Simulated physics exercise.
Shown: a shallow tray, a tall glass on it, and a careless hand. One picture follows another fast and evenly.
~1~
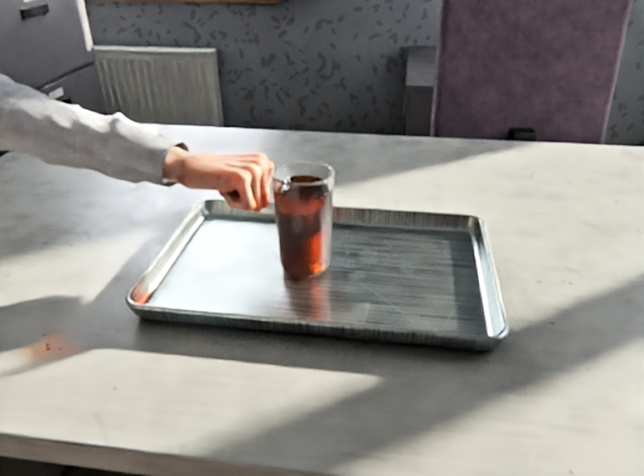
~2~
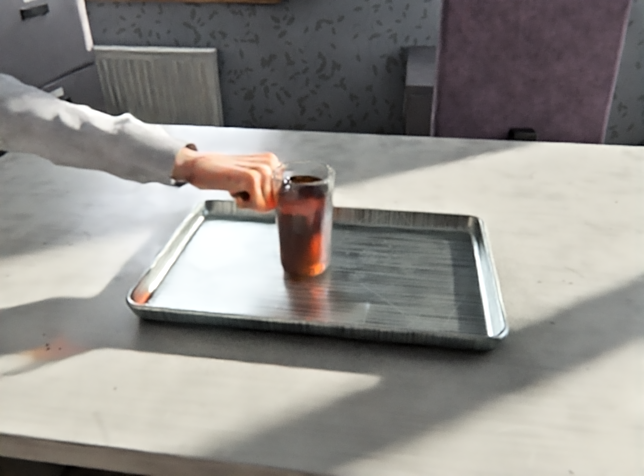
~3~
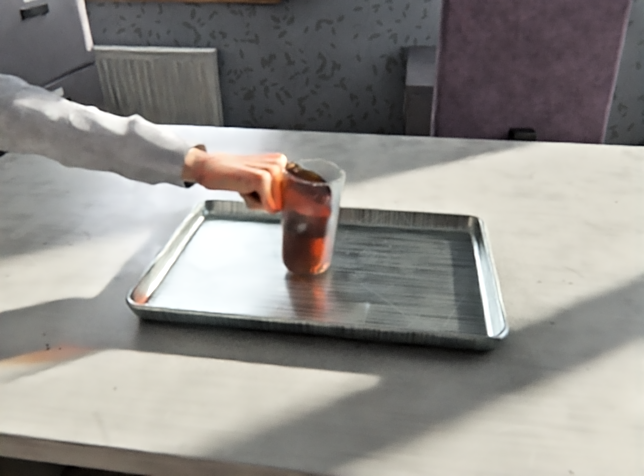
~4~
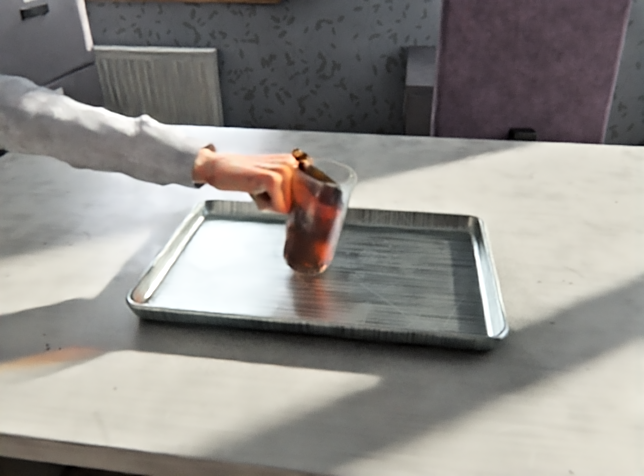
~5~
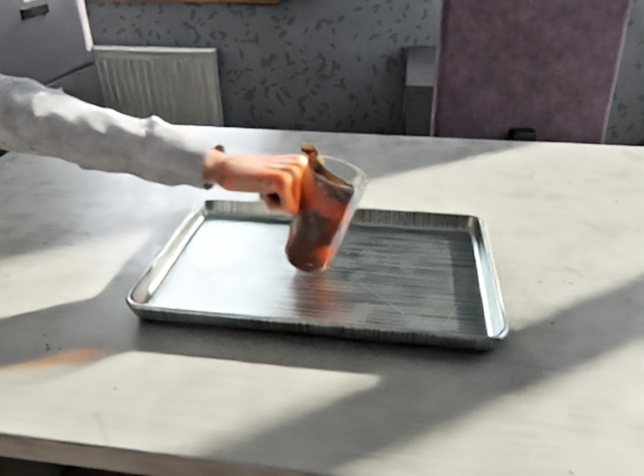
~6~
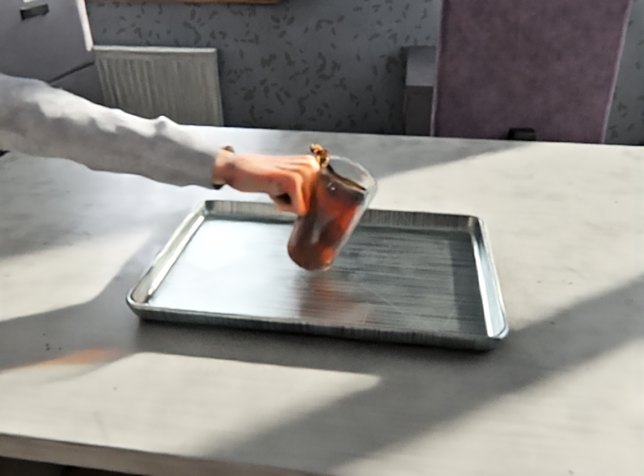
A hand tilts a tall glass of tea to the right above a shallow tray.
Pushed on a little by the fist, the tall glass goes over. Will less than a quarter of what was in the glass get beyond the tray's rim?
No, a quarter or more gets past the rim.
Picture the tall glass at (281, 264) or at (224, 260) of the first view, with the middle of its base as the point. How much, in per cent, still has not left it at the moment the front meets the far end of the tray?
About 65 per cent, then about 50 per cent.
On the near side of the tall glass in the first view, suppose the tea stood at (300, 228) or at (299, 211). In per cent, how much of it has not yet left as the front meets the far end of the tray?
About 80 % for the first fill, about 80 % for the second.
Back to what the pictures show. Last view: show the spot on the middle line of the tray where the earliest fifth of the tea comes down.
Close to (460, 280).
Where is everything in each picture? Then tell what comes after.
In the first frame, it leans 0°; its right rim is at (332, 175); the tea meets the walls at (278, 182) and (330, 185); the tray's far rim is at (492, 268); the tray is clear ahead.
In the second frame, it leans 0°; its right rim is at (332, 175); the tea meets the walls at (278, 182) and (330, 185).
In the third frame, it leans 6°; its right rim is at (343, 177); the tea meets the walls at (288, 166) and (332, 189).
In the fourth frame, it leans 12°; its right rim is at (354, 179); the tea meets the walls at (300, 165) and (346, 195); 1 per cent is over the edge.
In the fifth frame, it leans 18°; its right rim is at (365, 183); the tea meets the walls at (304, 189) and (358, 193); 1 per cent is over the edge.
In the sixth frame, it leans 24°; its right rim is at (376, 188); the tea meets the walls at (309, 196) and (370, 192); 1 per cent is over the edge.
A moment on, the tall glass lies on its side and 93 per cent is in the glass, 0 on the tray and 7 above or beyond its rim.
Next, the tall glass lies on its side and 55 per cent is in the glass, 26 on the tray and 20 above or beyond its rim.
Then the tall glass lies on its side and 30 per cent is in the glass, 39 on the tray and 30 above or beyond its rim.
Later the tall glass lies on its side and 17 per cent is in the glass, 50 on the tray and 34 above or beyond its rim.
In the end 66 per cent is held by tray and glass, 34 is off the tray.
